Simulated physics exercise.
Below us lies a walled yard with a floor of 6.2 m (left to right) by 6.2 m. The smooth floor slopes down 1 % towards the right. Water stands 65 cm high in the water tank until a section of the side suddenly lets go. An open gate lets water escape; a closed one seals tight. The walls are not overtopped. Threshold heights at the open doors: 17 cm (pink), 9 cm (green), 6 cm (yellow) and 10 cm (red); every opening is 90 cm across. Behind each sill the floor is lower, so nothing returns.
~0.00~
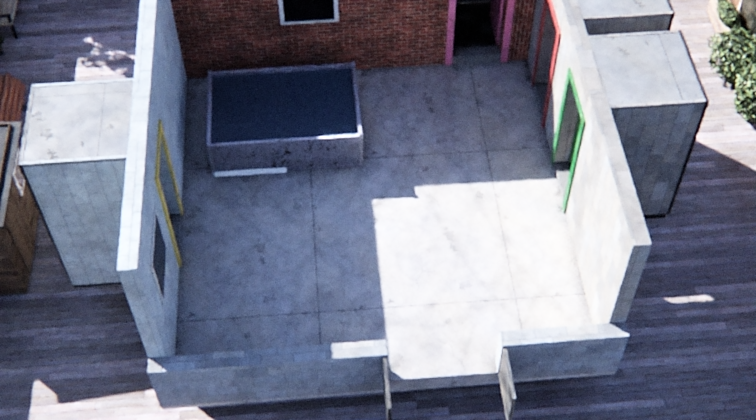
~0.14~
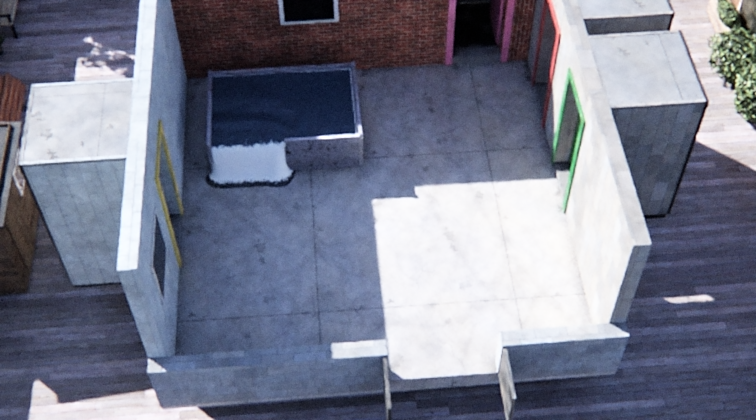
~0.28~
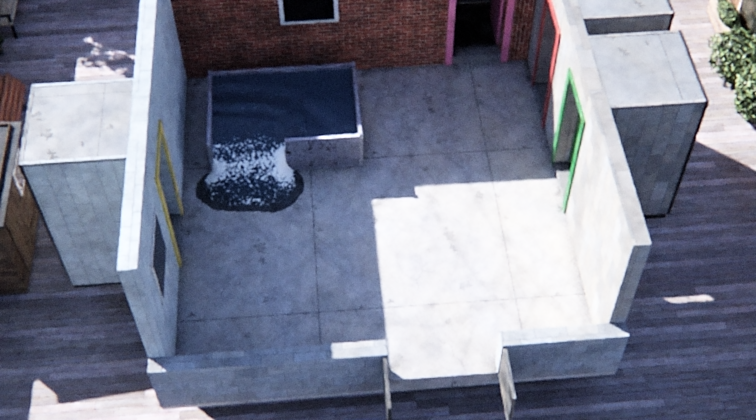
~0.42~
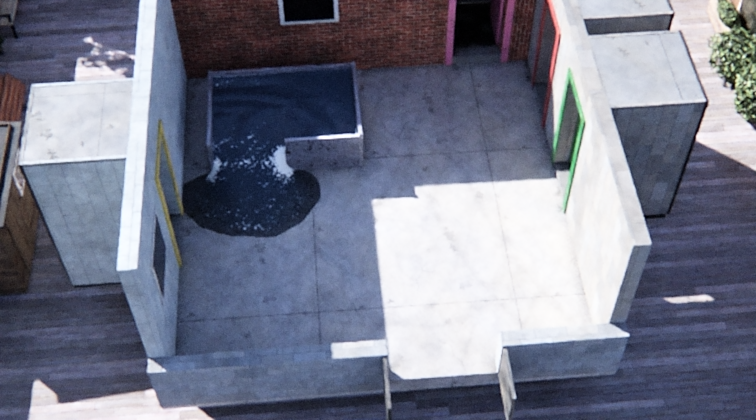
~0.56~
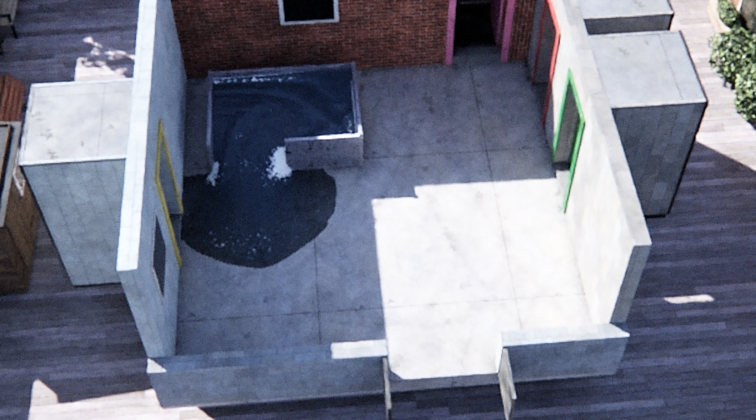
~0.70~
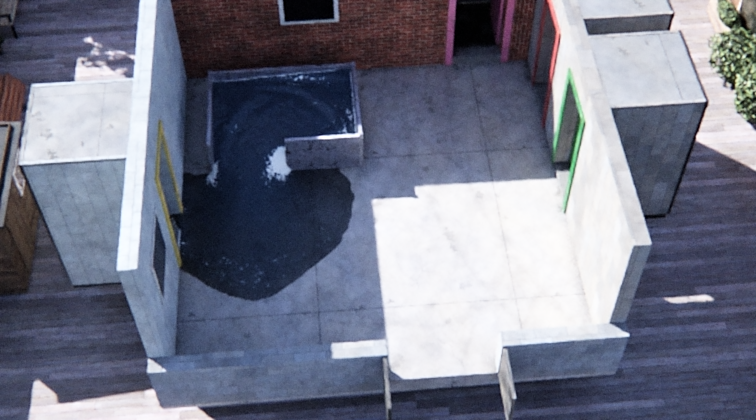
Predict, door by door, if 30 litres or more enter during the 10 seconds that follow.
The water let in: At the pink door it stays under the limit; at the green door it keeps below the limit; at the yellow door it goes over the limit; at the red door it does not reach the limit.
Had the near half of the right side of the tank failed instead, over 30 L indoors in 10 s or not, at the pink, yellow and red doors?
Then: Pink below, yellow not over, red over.
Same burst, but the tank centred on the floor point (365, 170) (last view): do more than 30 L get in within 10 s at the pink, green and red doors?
Against that limit: Pink not over, green below, red below.
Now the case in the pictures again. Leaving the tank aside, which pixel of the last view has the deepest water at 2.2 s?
At about (176, 359).
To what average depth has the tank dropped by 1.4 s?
About 43 cm.
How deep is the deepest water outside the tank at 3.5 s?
Roughly 26 cm.
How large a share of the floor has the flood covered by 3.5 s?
About 45 per cent.
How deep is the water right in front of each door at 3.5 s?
In cm: Pink 0, green 0, yellow 12, red 0.
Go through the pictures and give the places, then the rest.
In the first frame, the water tank at (284, 106) is whole and still, 65 cm deep.
In the second frame, water pours out at (251, 160) and has run 0.7 m, to (213, 180); typically 9 cm deep outside, 65 cm at the water tank's back.
In the third frame, the front is at (205, 197), 0.9 m from the gap at (251, 162); 1.1 m2 of floor is under water; 65 cm left at the back of the water tank.
In the fourth frame, water pours out at (251, 163) and has run 1.4 m, to (276, 231); typically 8 cm deep outside, 64 cm at the water tank's back.
In the fifth frame, the front is at (269, 262), 1.9 m from the gap at (251, 163); 3.6 m2 of floor is under water; 57 cm left at the back of the water tank.
In the sixth frame, the front is at (258, 295), 2.5 m from the gap at (251, 163); 5.1 m2 of floor is under water; 54 cm left at the back of the water tank.
After 1.4 s water covers 30 % of the floor and is deepest (36 cm) near (238, 176); pink door not reached, green door not reached, yellow door 20 cm at the sill, 12 L in, red door not reached.
After 2.2 s water covers 35 % of the floor and is deepest (40 cm) near (176, 359); pink door not reached, green door not reached, yellow door 16 cm at the sill, 69 L in, red door not reached.
After 3.5 s water covers 45 % of the floor and is deepest (26 cm) near (190, 326); pink door not reached, green door not reached, yellow door 12 cm at the sill, 117 L in, red door not reached.
After 6.0 s water covers 65 % of the floor and is deepest (19 cm) near (590, 329); pink door not reached, green door 10 cm at the sill, 0 L in, yellow door 8 cm at the sill, 143 L in, red door 3 cm at the sill, 0 L in.
After 10.0 s water covers 85 % of the floor and is deepest (16 cm) near (526, 67); pink door 13 cm at the sill, 0 L in, green door 9 cm at the sill, 2 L in, yellow door 5 cm at the sill, 148 L in, red door 9 cm at the sill, 0 L in.
